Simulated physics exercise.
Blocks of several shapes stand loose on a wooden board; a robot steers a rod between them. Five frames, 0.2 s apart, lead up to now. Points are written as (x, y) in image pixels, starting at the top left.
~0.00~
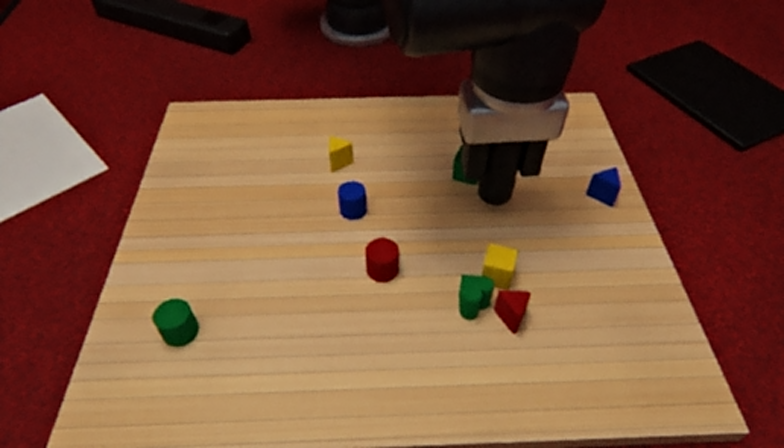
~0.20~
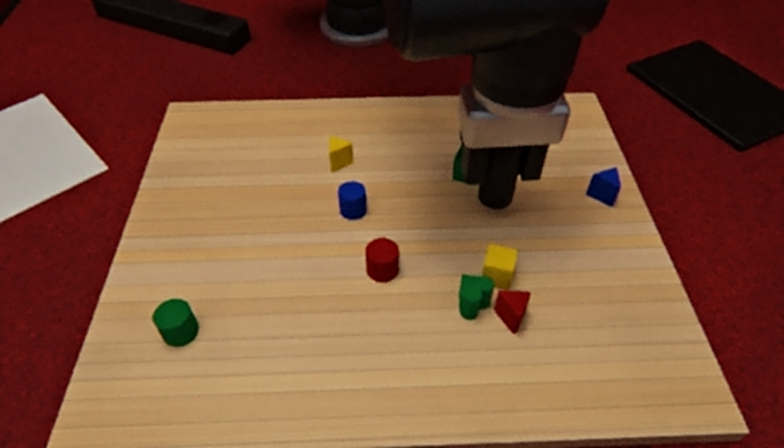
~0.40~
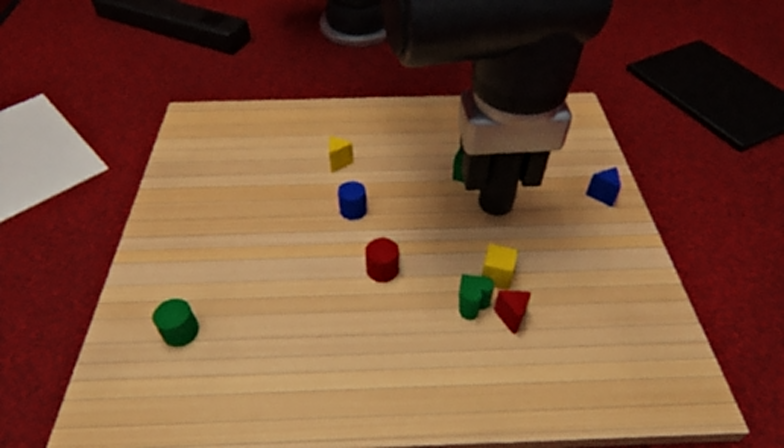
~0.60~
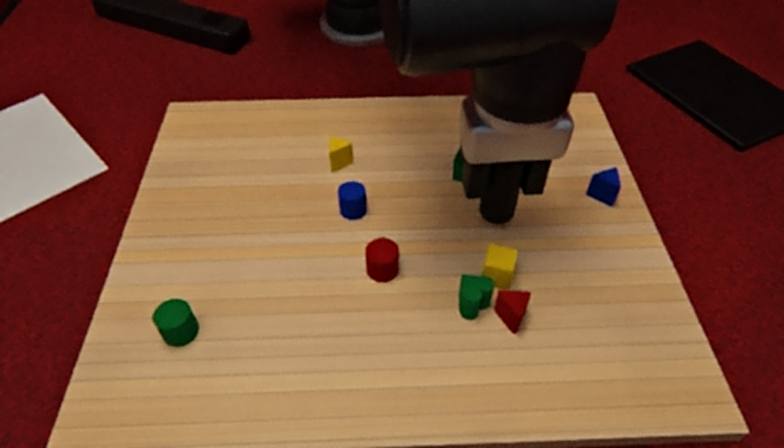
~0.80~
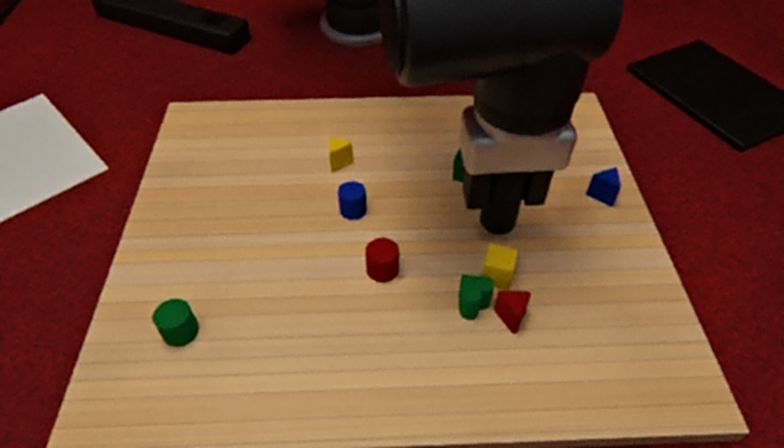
Robot arm moving its dark rod slowly toward the viewer across a wooden board, the scattered coloured blocks staying still.
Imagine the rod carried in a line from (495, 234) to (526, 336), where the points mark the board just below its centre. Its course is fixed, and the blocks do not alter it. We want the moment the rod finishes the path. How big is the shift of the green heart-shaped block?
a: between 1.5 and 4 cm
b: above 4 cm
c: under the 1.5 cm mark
a (between 1.5 and 4 cm)
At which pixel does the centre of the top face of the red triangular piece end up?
By then it is at (527, 347).
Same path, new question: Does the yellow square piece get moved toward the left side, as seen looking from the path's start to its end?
My answer is no.
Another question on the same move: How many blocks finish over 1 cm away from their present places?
My count: 3 or more.
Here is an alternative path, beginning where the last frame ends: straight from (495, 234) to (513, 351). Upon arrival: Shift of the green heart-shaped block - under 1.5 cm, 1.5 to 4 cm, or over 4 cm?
Between 1.5 and 4 cm.
On the path given first. One third of the way, rod (507, 253); green heart-shaped block (475, 288); yellow square piece (502, 272).
Two thirds of the way, rod (518, 288); green heart-shaped block (465, 305), turned 65° clockwise; yellow square piece (502, 304), turned 25° clockwise; red triangular piece (521, 324), turned 50° anticlockwise.
At the end, rod (530, 324); green square piece not moved; green heart-shaped block (462, 309), turned 90° clockwise; yellow square piece (497, 324), turned 60° clockwise; red triangular piece (527, 347).
